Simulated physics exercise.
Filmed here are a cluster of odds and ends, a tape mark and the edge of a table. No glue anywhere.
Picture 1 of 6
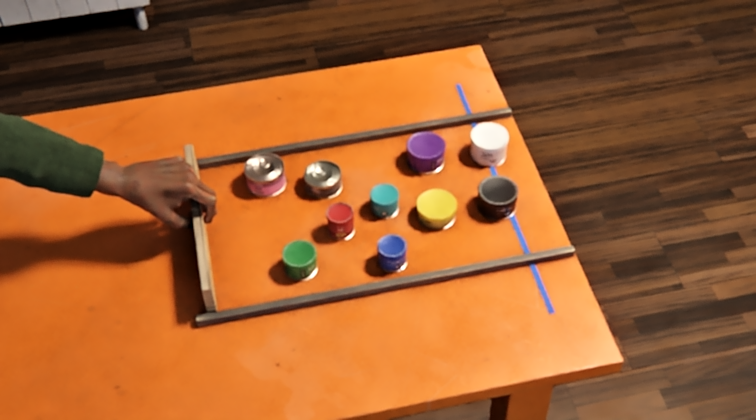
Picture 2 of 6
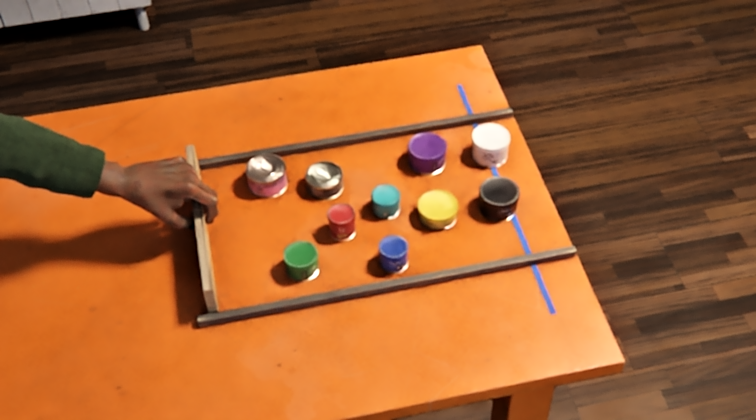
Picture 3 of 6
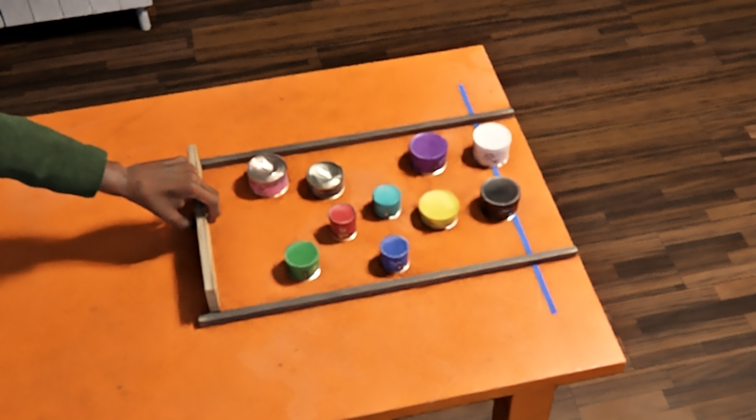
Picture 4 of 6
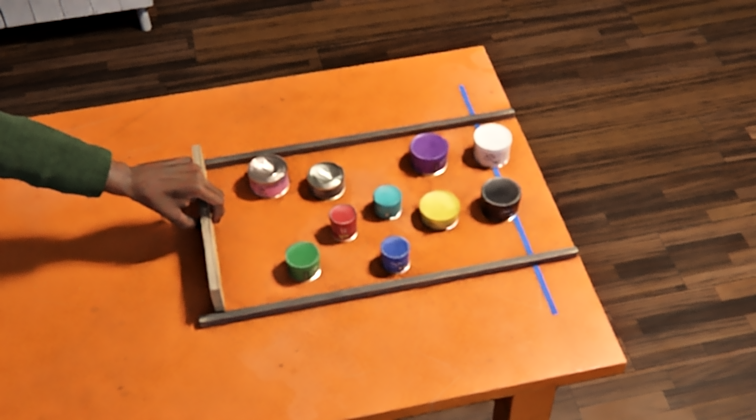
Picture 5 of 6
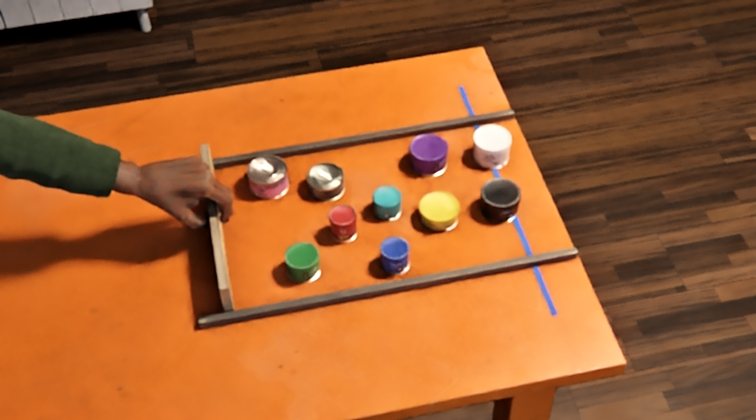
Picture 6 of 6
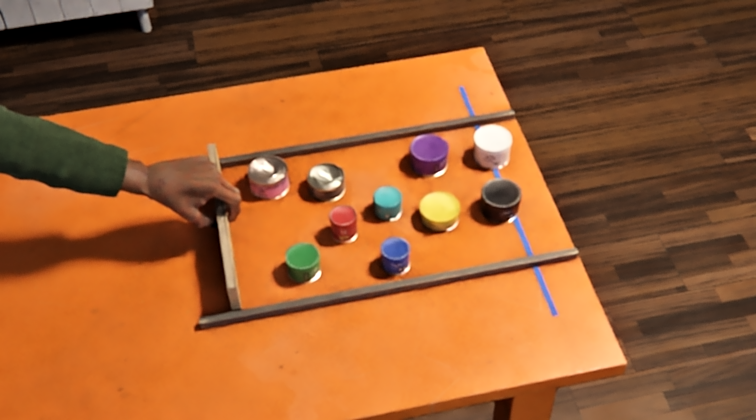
A hand in a dark green sleeve slides an upright wooden board a short way rightward between two dark rails on an orange table, seen from above at an angle over a wood floor. Small tins and pots in pink, grey, green, red, turquoise, blue, yellow, purple, white and black sit right of the board, the last two near a blue tape line. They stay put, and the view barely shifts.
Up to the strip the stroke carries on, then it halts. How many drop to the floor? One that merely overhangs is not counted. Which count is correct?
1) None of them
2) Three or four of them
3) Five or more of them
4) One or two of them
Three or four of them (2).
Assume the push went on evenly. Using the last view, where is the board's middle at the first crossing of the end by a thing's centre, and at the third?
For the first, roughly (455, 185); for the next, roughly (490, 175).
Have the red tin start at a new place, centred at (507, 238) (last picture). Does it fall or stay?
From that start, the object then is safe.
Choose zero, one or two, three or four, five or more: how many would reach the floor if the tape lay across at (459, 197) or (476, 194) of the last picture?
In turn: None at all, then one to two.
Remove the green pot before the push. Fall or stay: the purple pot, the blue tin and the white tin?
Purple pot - gone, blue tin - safe, white tin - gone.
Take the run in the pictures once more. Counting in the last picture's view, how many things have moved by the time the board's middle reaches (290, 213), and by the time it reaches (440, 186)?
The first number is 3, the next one 10.
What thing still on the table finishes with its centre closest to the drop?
That would be the yellow pot, which ends nearest.
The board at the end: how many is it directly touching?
The count in contact is 5.
A little later, none off yet; white tin at rest near (492, 148); black tin at rest near (501, 201); purple pot at rest near (429, 156).
Next, none off yet; white tin at rest near (492, 148); black tin at rest near (502, 200); purple pot shifted a little near (452, 154).
When it is over, the number that fall off is three or four; down, purple pot, black tin and white tin.
